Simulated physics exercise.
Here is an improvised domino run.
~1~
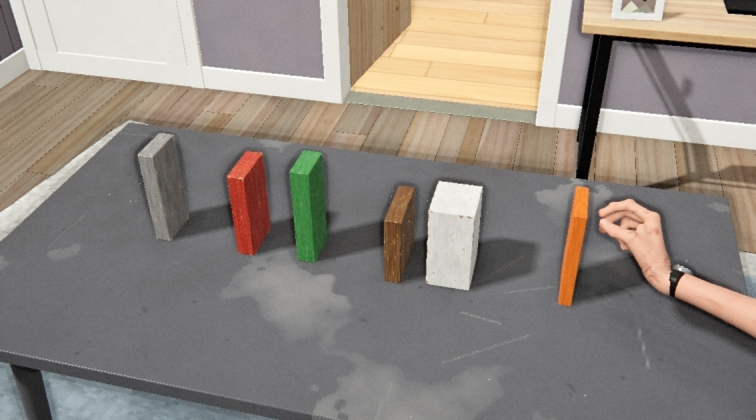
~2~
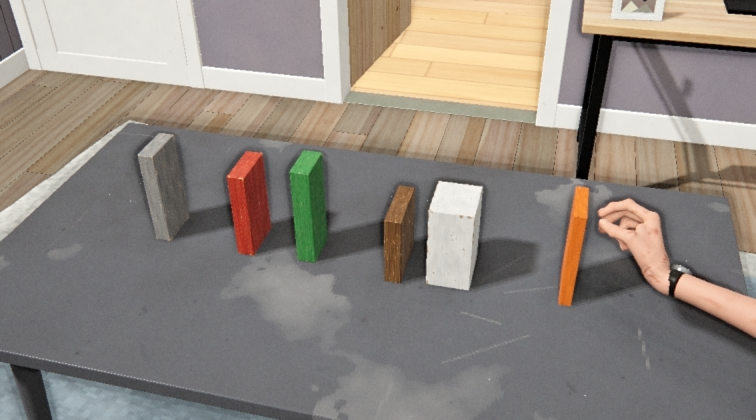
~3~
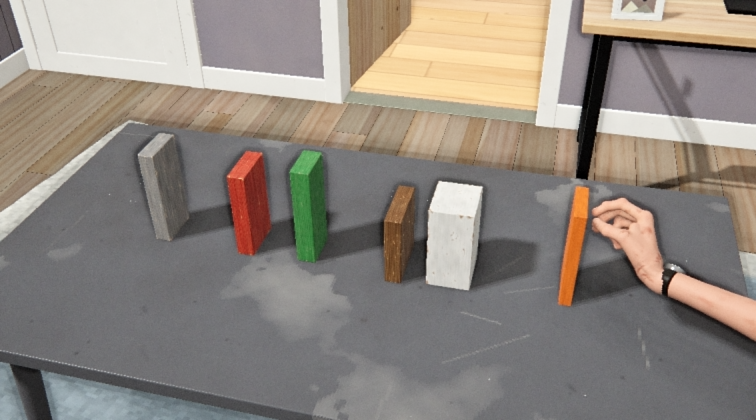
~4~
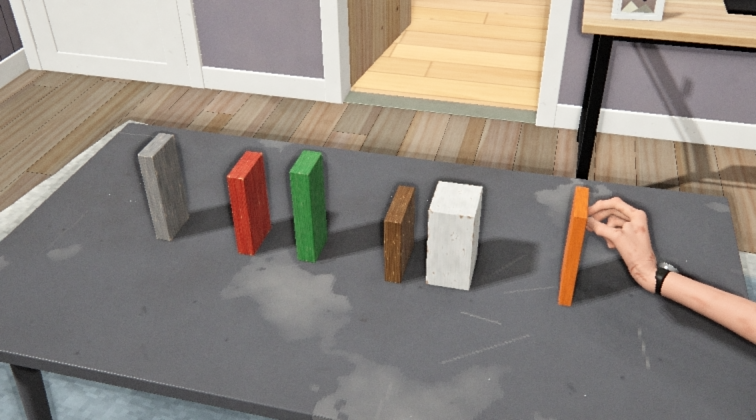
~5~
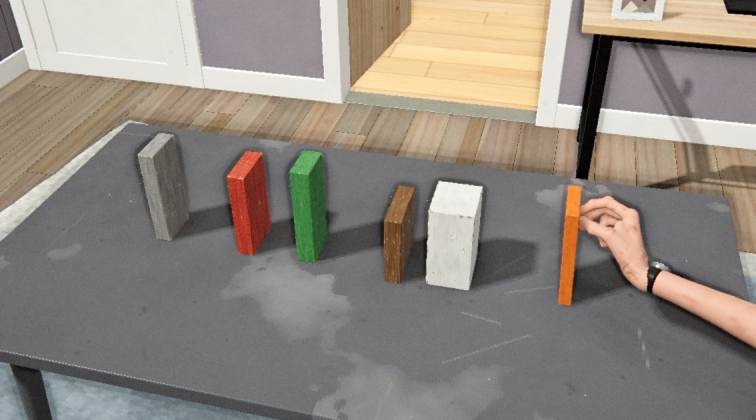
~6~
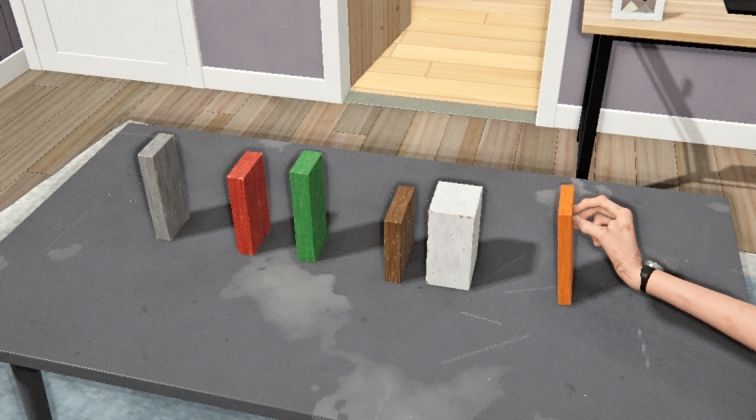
A hand with a dark wristwatch reaches in from the right over a dark, scuffed table in a room with a wooden floor, seen from slightly above. Six upright blocks stand in a spaced row: grey, red, green, brown and white from the left, then orange near the hand. The fingers move slightly left, touch the orange block and tilt it a little leftward, while the others and the camera stay still.
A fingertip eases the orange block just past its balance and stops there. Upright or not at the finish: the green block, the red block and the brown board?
The green block stays upright and the red block stays upright and the brown board stays upright.
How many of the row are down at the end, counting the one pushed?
In all, 1.
Then, 0.20 s on from there, orange block 23° over.
Then, 0.40 s on from there, orange block 59° over.
Then, 0.60 s on from there, orange block 90° over.
In the end, all 4 unmoved. At the end, from the last picture's camera, green block near (310, 208), red block near (251, 204).
